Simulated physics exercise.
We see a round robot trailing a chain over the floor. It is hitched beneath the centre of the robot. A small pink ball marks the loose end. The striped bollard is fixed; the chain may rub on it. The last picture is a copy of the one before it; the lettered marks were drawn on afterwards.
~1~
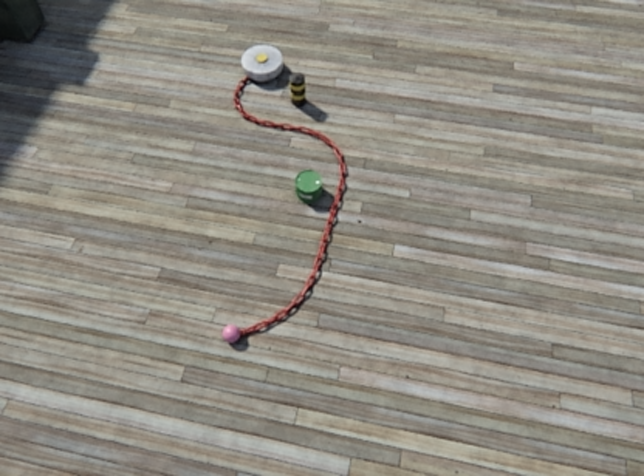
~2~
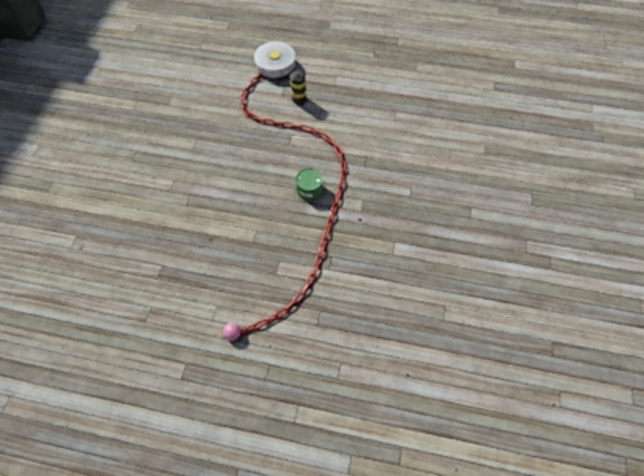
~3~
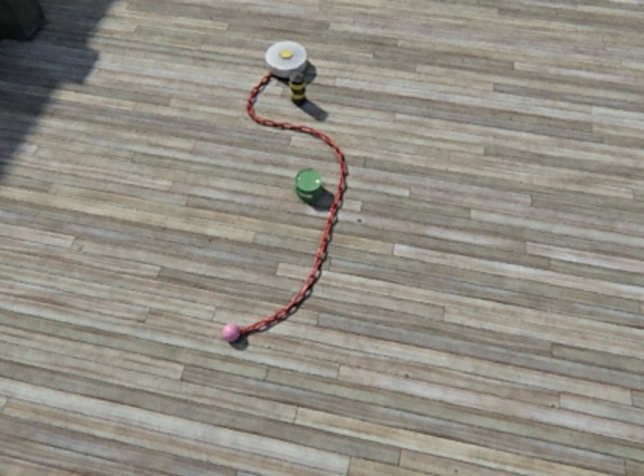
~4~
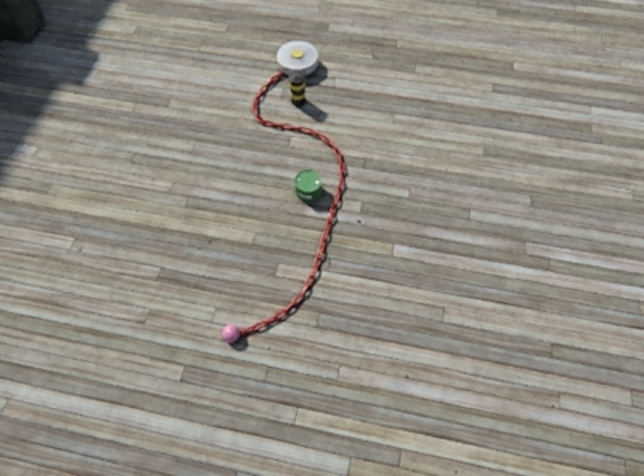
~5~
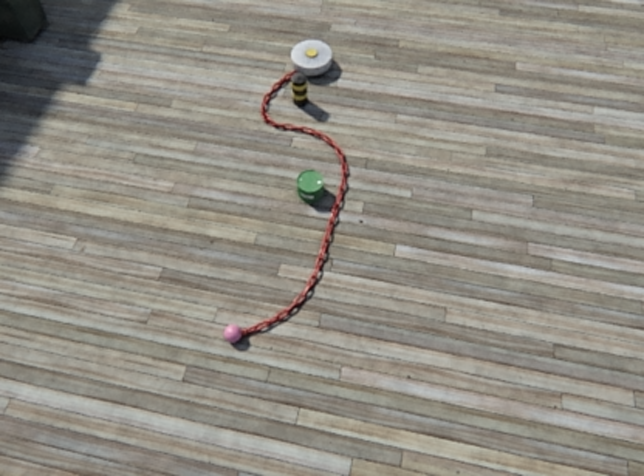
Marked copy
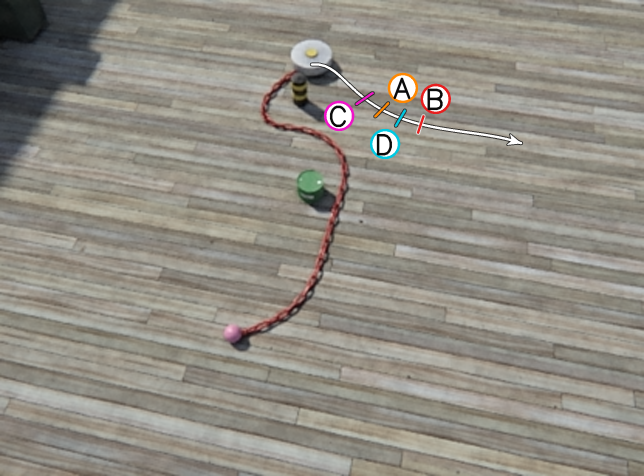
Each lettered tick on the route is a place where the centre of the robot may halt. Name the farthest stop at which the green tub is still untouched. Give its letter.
No farther than A.
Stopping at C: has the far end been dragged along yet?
By then, no.
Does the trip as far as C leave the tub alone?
Yes.
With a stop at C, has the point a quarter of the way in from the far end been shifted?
No.
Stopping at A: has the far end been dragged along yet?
No.
On the marked copy, A at (382, 110); B at (421, 124); C at (365, 98); D at (400, 118); the route from (312, 64) via (399, 118) to (521, 143).
Following A. Soon after the start, robot (339, 70), middle of the chain (344, 169), free end (233, 334).
Later, robot (360, 89), middle of the chain (344, 169), free end (233, 334).
In the end, robot (383, 104), middle of the chain (344, 169), free end (233, 334); only the bollard has been touched, if anything.
As for the rest, B brings the chain against the tub; C is safe but short; D brings the chain against the tub.
